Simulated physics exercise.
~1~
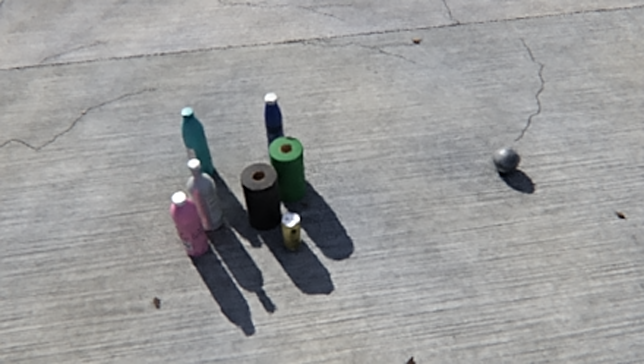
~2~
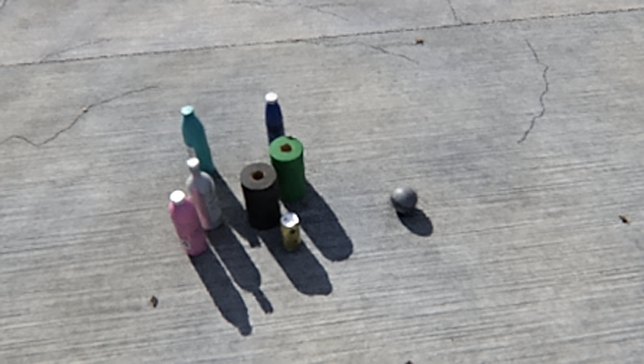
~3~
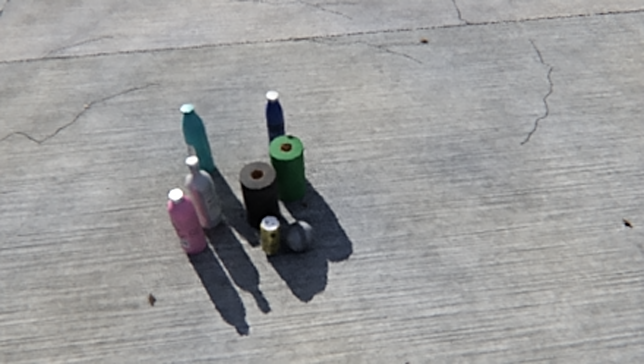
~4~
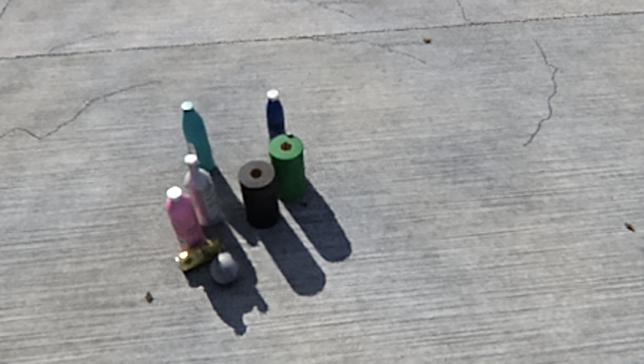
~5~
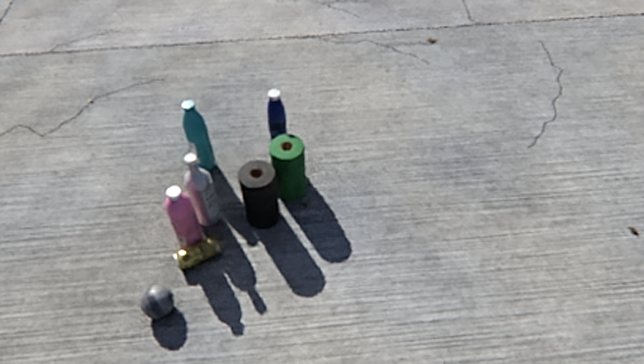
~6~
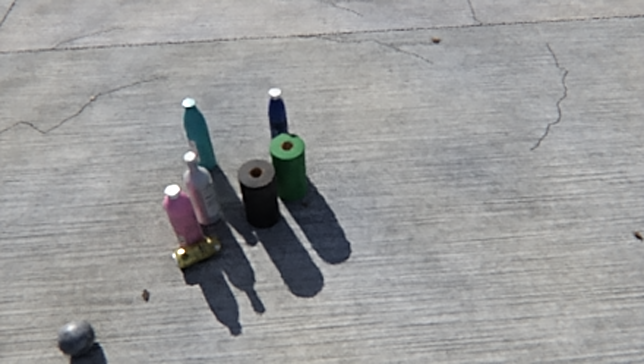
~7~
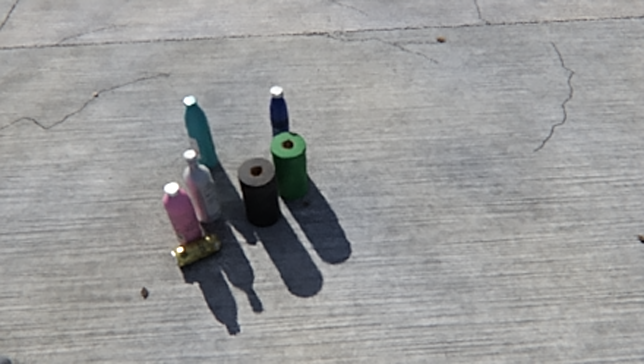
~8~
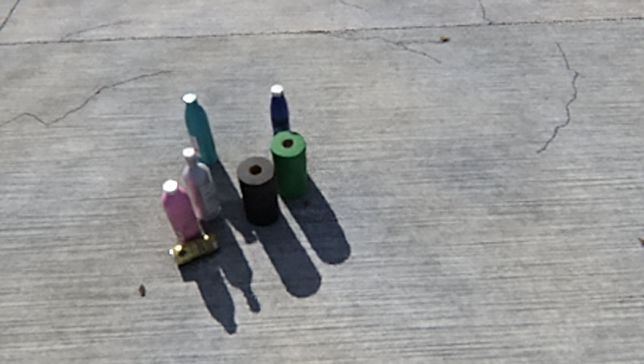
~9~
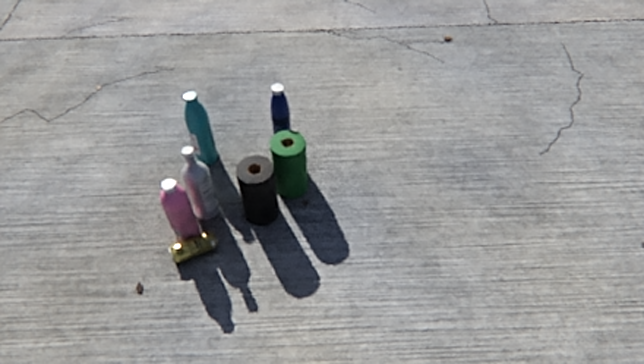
A dark grey ball rolls in from the right across sunlit grey concrete, seen from above at an angle. Ahead of it stand a turquoise and a blue bottle at the back, a black roll and a green roll in the middle, white and pink bottles at the left, and a small yellow can in front. The ball reaches the can and knocks it leftward onto its side, near the foot of the pink bottle. The ball keeps rolling toward the lower left and leaves view. The can stays lying there, while the bottles and rolls remain upright.
